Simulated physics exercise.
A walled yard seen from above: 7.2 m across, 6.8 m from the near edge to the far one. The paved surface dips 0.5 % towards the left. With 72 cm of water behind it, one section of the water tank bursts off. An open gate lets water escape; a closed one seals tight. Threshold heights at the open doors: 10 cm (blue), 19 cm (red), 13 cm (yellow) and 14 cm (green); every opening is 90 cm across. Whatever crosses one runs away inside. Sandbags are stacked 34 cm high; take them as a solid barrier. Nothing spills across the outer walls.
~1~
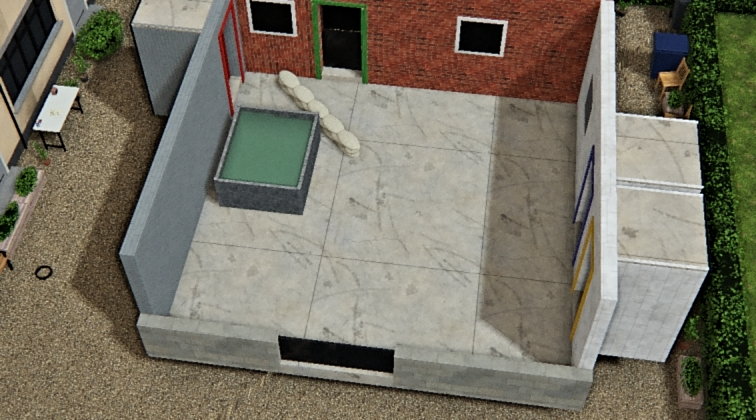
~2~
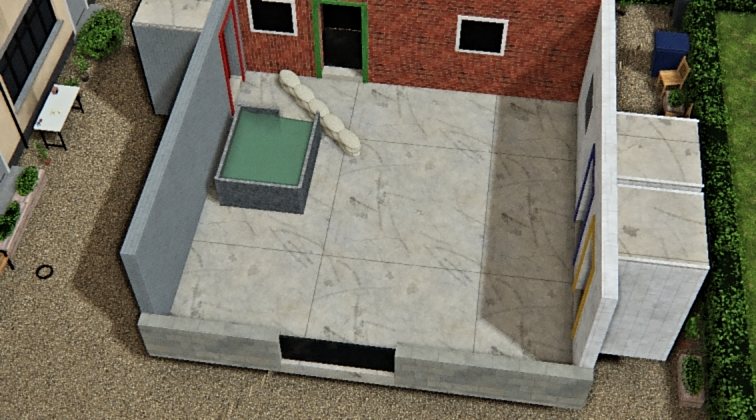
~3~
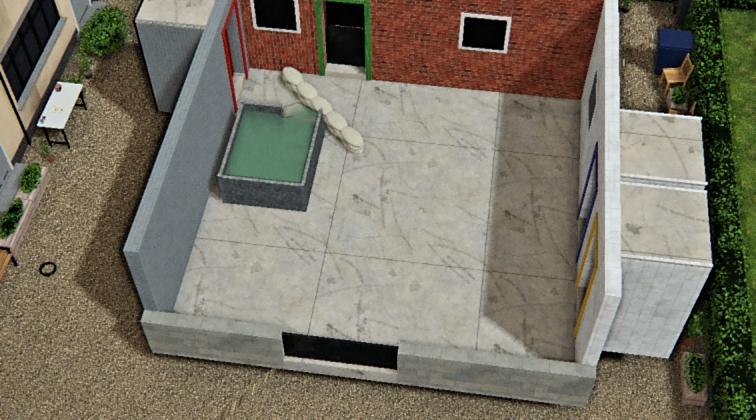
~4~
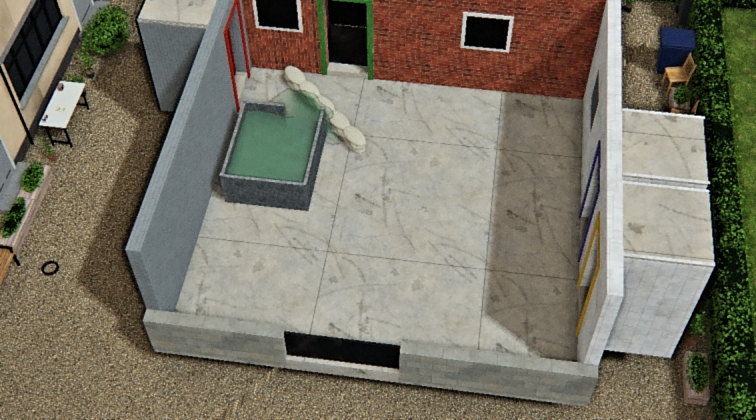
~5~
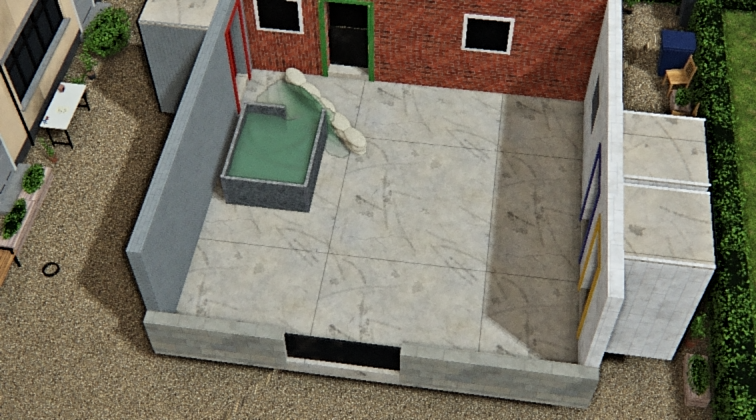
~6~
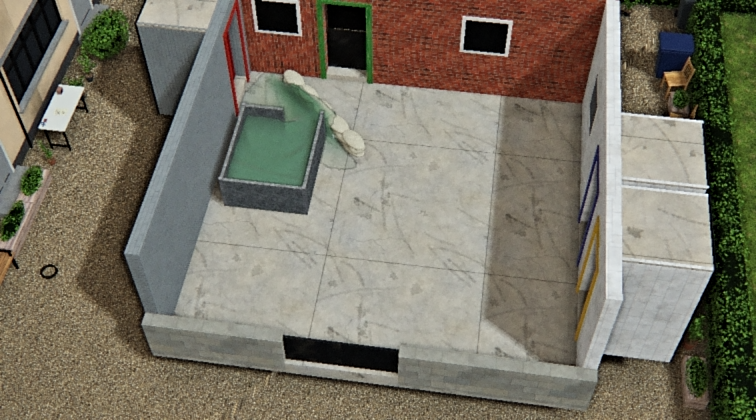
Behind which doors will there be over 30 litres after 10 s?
Door by door: At the blue door it keeps below the limit; at the red door it goes over the limit; at the yellow door it stays under the limit; at the green door it does not reach the limit.
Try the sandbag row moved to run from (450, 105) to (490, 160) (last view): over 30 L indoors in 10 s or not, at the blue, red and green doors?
Then: Blue under, red not over, green over.
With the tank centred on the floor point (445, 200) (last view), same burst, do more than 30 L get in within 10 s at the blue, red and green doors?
Then: Blue under, red not over, green not over.
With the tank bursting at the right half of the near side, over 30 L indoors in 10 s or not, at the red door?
Then: Red under.
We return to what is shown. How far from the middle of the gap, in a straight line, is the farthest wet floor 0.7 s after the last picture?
Some 2.2 m out.
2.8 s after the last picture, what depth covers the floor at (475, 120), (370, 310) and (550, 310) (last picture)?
In that order: 1, 1 and 0 cm.
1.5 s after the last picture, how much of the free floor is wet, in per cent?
Near 20 per cent is wet.
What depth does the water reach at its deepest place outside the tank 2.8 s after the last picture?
Roughly 32 cm.
Then, 0.7 s after the last picture water covers 15 % of the floor and is deepest (55 cm) near (321, 125); blue door not reached, red door 37 cm at the sill, 32 L in, yellow door not reached, green door 2 cm at the sill, 0 L in.
Then, 1.5 s after the last picture water covers 20 % of the floor and is deepest (45 cm) near (250, 75); blue door not reached, red door 37 cm at the sill, 131 L in, yellow door not reached, green door 12 cm at the sill, 0 L in.
Then, 2.8 s after the last picture water covers 35 % of the floor and is deepest (32 cm) near (258, 76); blue door not reached, red door 30 cm at the sill, 227 L in, yellow door not reached, green door 3 cm at the sill, 0 L in.
Then, 5.3 s after the last picture water covers 65 % of the floor and is deepest (24 cm) near (258, 76); blue door not reached, red door 22 cm at the sill, 294 L in, yellow door not reached, green door 2 cm at the sill, 0 L in.
Then, 9.3 s after the last picture water covers 80 % of the floor and is deepest (17 cm) near (247, 87); blue door 1 cm at the sill, 0 L in, red door 16 cm at the sill, 302 L in, yellow door 1 cm at the sill, 0 L in, green door 1 cm at the sill, 0 L in.
